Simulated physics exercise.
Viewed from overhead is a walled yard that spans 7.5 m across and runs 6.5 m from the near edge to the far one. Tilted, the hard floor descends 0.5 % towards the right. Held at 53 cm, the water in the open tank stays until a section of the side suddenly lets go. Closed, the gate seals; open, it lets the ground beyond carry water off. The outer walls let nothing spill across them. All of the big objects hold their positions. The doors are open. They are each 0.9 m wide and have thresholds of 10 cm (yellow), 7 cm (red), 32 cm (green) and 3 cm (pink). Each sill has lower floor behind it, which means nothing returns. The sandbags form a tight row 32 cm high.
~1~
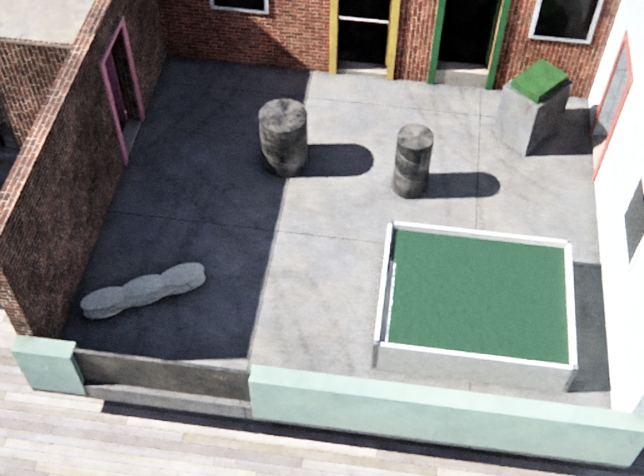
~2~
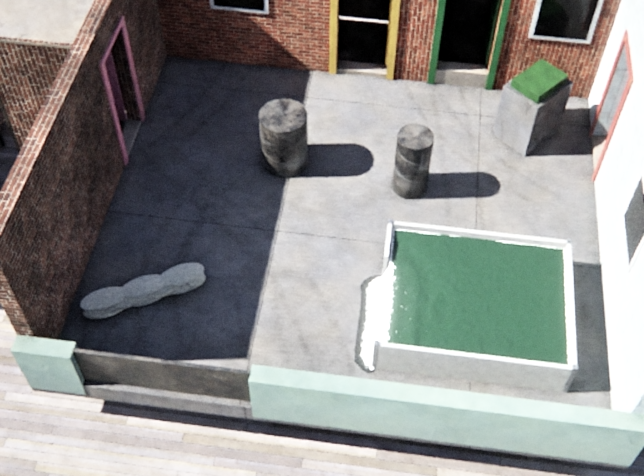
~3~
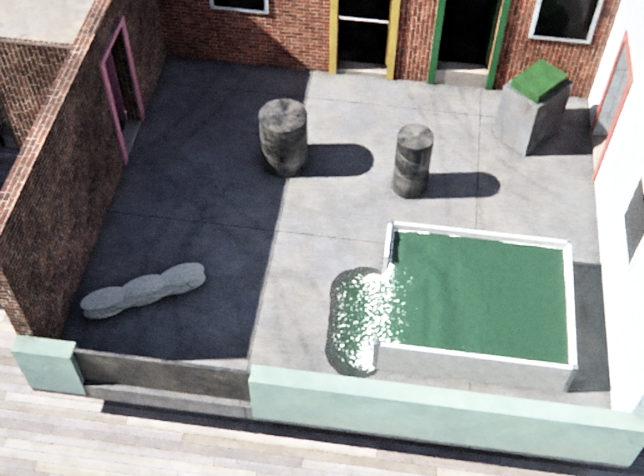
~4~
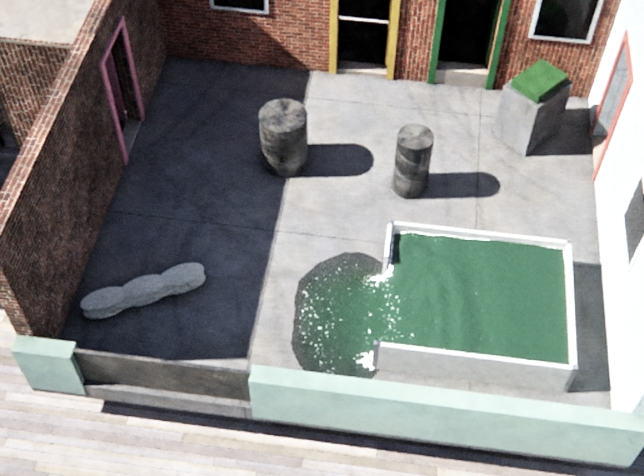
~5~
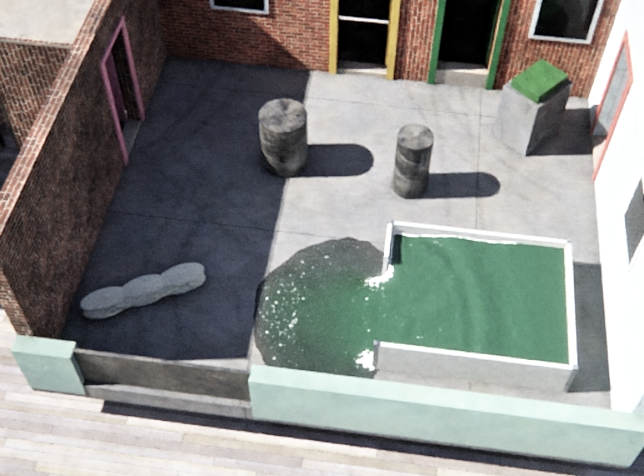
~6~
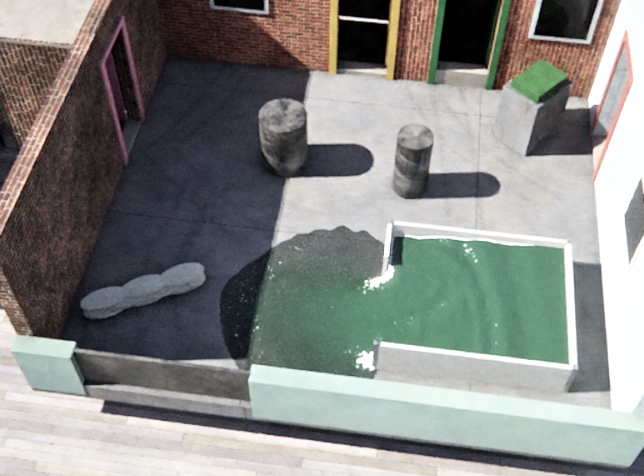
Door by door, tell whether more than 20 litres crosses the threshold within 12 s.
One by one: Yellow door: Under the set amount. Red door: Under the set amount. Green door: Under the set amount. Pink door: Past the set amount.
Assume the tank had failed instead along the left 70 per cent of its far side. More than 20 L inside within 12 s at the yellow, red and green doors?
Result: Yellow limit not passed, red limit passed, green limit not passed.
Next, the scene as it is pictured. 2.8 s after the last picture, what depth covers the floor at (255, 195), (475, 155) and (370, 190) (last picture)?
Listed order: 2 / 0 / 0 cm.
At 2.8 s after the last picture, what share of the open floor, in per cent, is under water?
Covered: Roughly 40 per cent.
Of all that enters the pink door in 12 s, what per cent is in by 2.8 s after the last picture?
By that time, around 5 per cent.
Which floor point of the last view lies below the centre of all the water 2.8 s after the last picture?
Around (302, 302) in the last picture.
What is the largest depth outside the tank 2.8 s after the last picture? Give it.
I'd put it at close to 38 cm.
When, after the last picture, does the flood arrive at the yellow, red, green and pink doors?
Yellow = 5.0 s, red = 9.0 s, green = 6.0 s, pink = 2.0 s.
Then, 0.7 s after the last picture water covers 20 % of the floor and is deepest (26 cm) near (362, 335); yellow door not reached, red door not reached, green door not reached, pink door not reached.
Then, 1.5 s after the last picture water covers 30 % of the floor and is deepest (44 cm) near (67, 355); yellow door not reached, red door not reached, green door not reached, pink door not reached.
Then, 2.8 s after the last picture water covers 40 % of the floor and is deepest (38 cm) near (50, 364); yellow door not reached, red door not reached, green door not reached, pink door 9 cm at the sill, 4 L in.
Then, 6.3 s after the last picture water covers 65 % of the floor and is deepest (14 cm) near (299, 397); yellow door 5 cm at the sill, 0 L in, red door not reached, green door 2 cm at the sill, 0 L in, pink door 5 cm at the sill, 41 L in.
Then, 11.3 s after the last picture water covers 95 % of the floor and is deepest (12 cm) near (581, 110); yellow door 4 cm at the sill, 0 L in, red door 5 cm at the sill, 0 L in, green door 10 cm at the sill, 0 L in, pink door 7 cm at the sill, 80 L in.
